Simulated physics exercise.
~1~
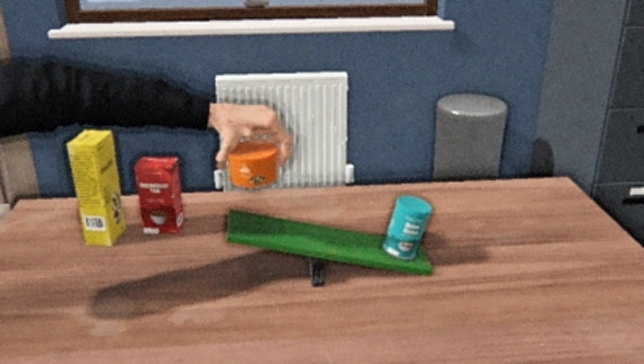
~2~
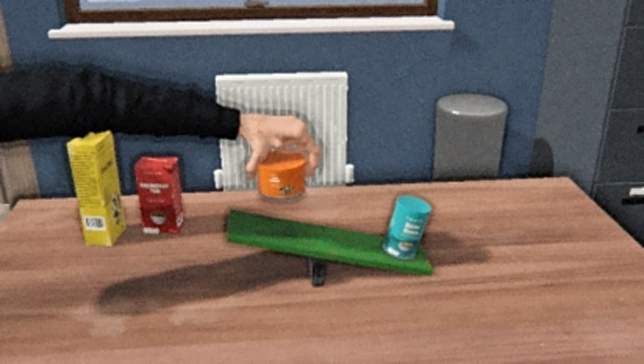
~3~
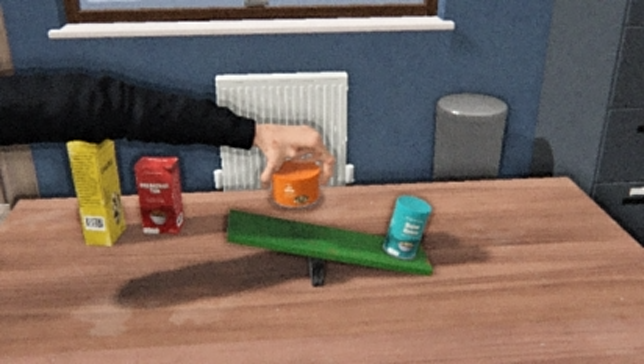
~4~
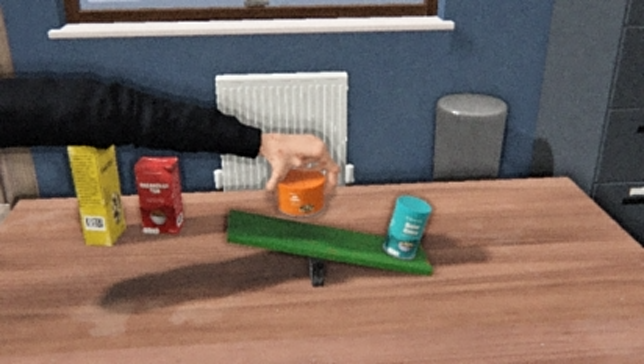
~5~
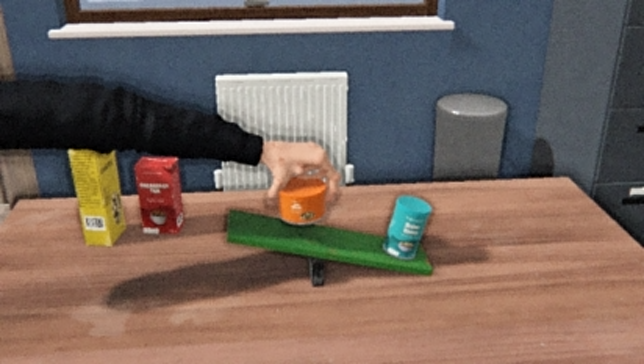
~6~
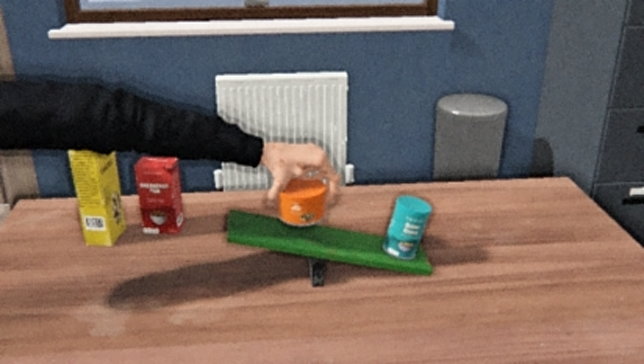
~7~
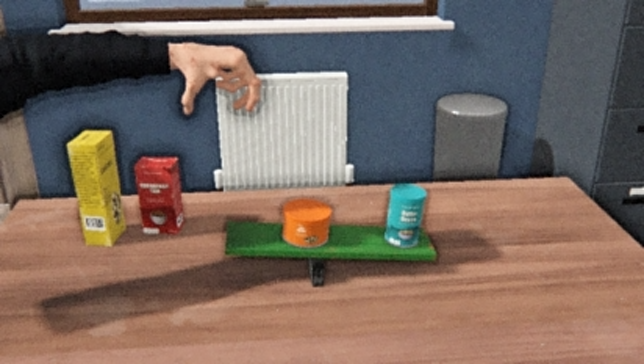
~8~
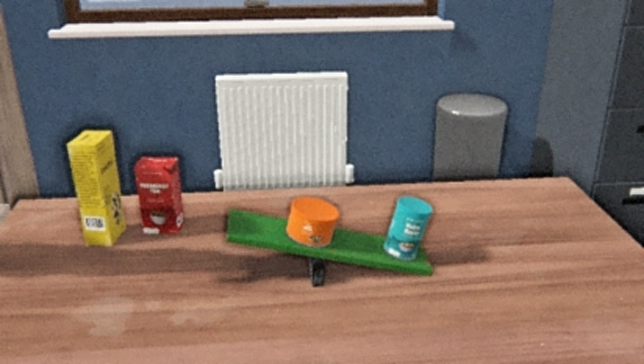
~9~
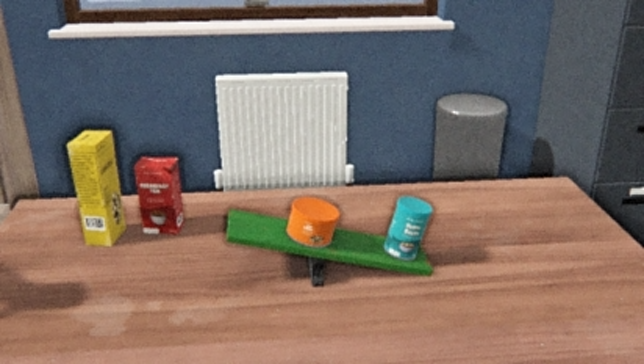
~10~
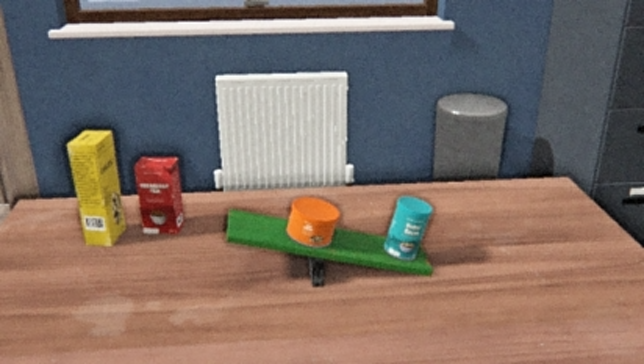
A hand lowered an orange tub onto the middle of a tilted green plank holding a turquoise tin at its low right end; after it let go, the plank briefly levelled, then tipped back down to the right, with both still on it.
